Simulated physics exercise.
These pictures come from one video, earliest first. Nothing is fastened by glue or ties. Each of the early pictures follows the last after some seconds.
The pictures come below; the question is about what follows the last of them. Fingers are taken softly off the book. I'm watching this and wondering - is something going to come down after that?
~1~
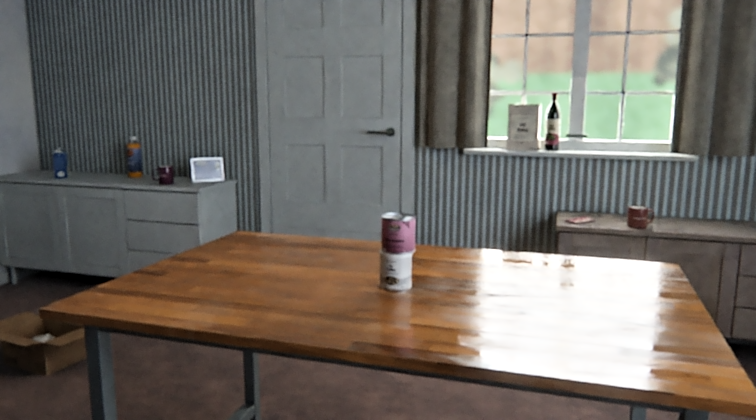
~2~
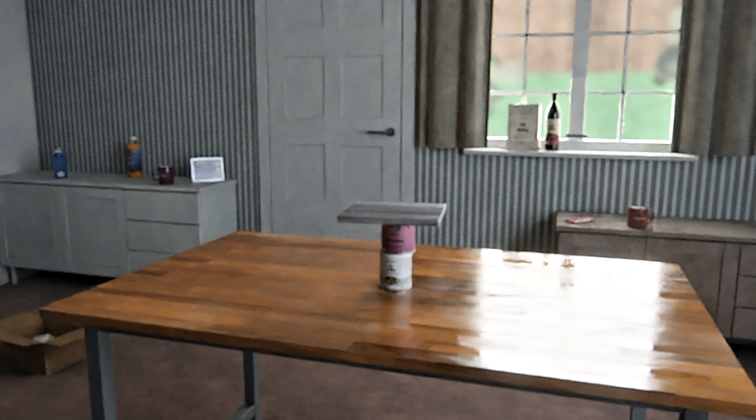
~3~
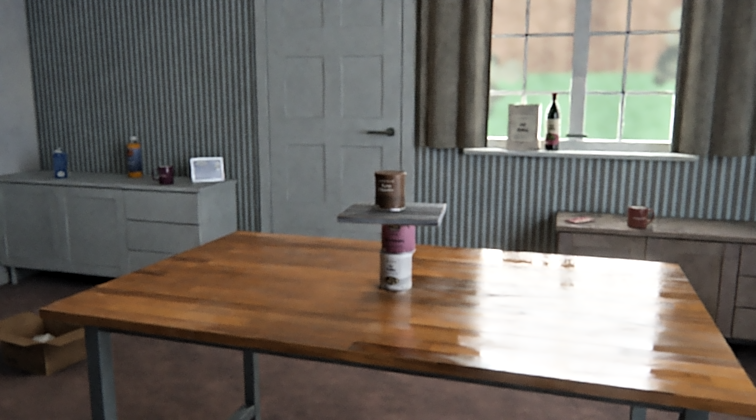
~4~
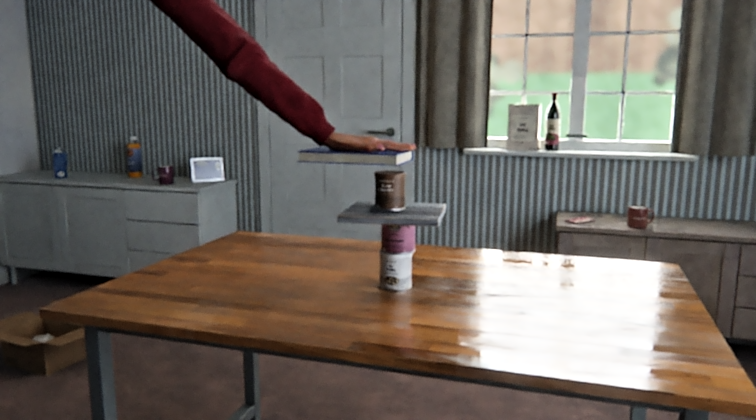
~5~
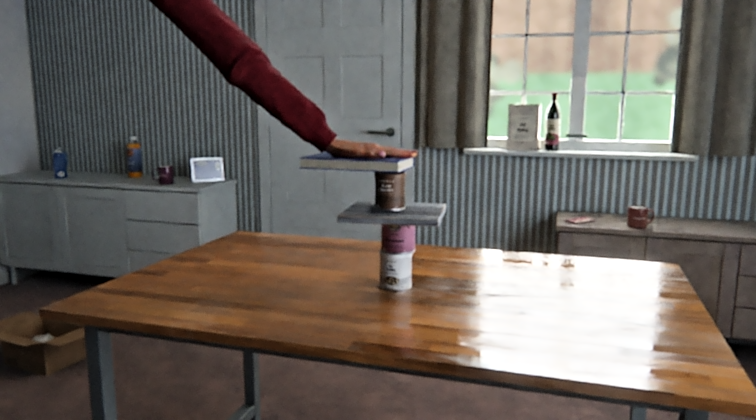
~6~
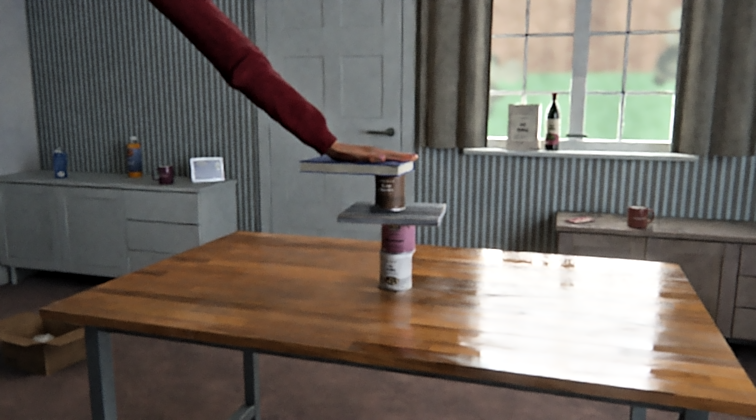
My guess is the pile will be unstable.
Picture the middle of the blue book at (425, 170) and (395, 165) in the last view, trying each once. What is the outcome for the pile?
Case 1: Collapse. Case 2: Stable.
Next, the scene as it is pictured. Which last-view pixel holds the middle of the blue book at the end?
Near (287, 269).
Then, 0.40 s after the last picture, blue book now fallen; grey board tipped 10° from how it was; brown tin tipped 10° from how it was.
Then, 0.60 s after the last picture, things are still on the move.
At rest, fallen, blue book; the other 4 in place. Seen from the same camera at the end, blue book near (287, 269). The pile loses its balance.
